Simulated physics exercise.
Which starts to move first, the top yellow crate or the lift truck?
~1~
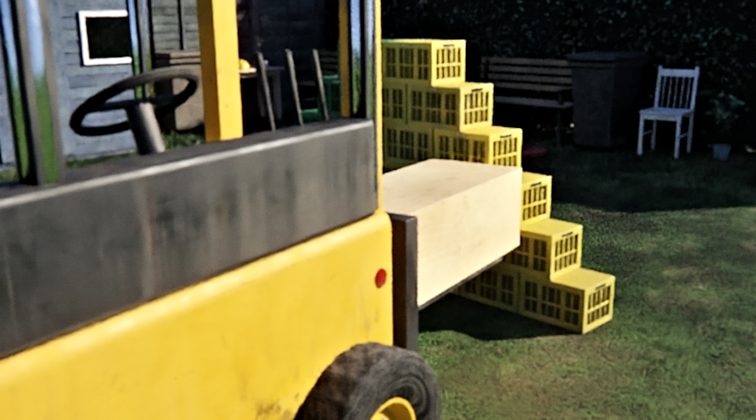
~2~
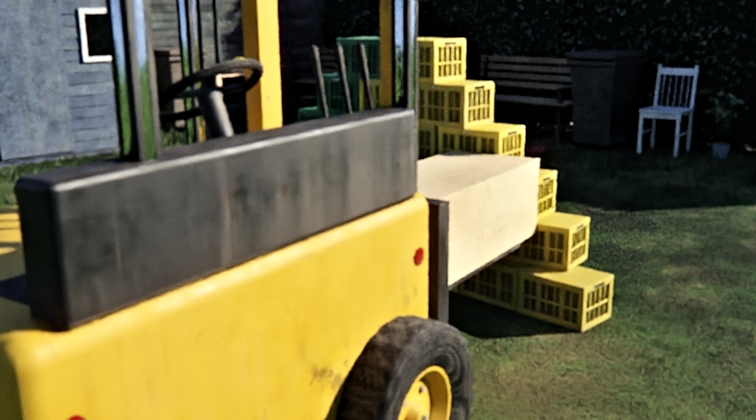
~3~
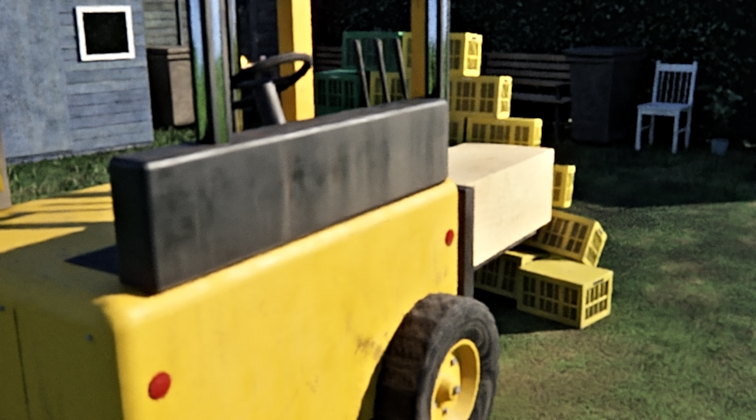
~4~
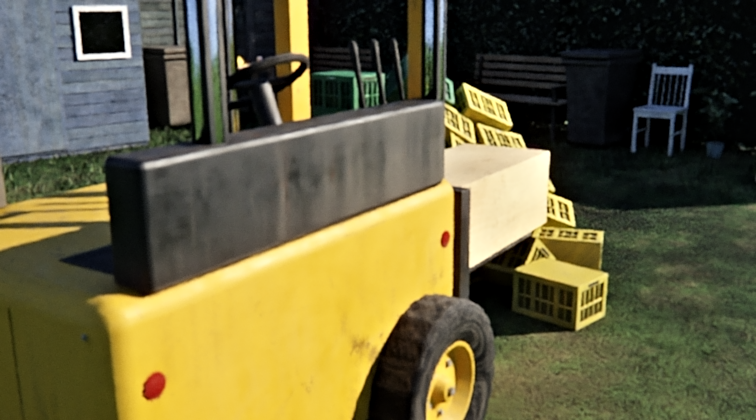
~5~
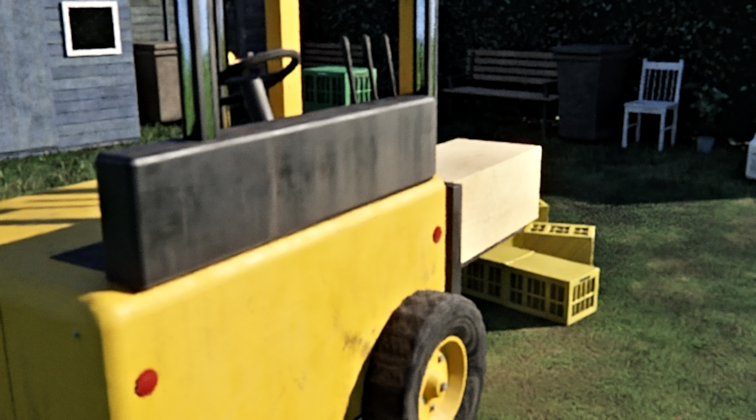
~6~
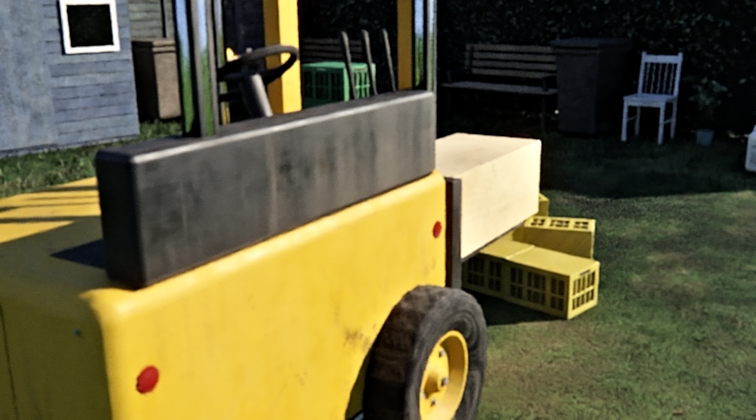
The lift truck starts to move first. The top yellow crate only begins to shift afterwards, once the load has pushed into the stack.
At the start, a yellow lift truck holds a pale, box-shaped load close to a stepped stack of yellow crates in a back yard, with a bench and a white chair behind. The truck moves to the right and its load presses into the stack. The crates begin to shift, and one near the low right end tips over. Then the upper rows lean and topple together behind the load. The truck halts, and the tall steps are gone from view, leaving only a few crates lying low on the grass beside the load.
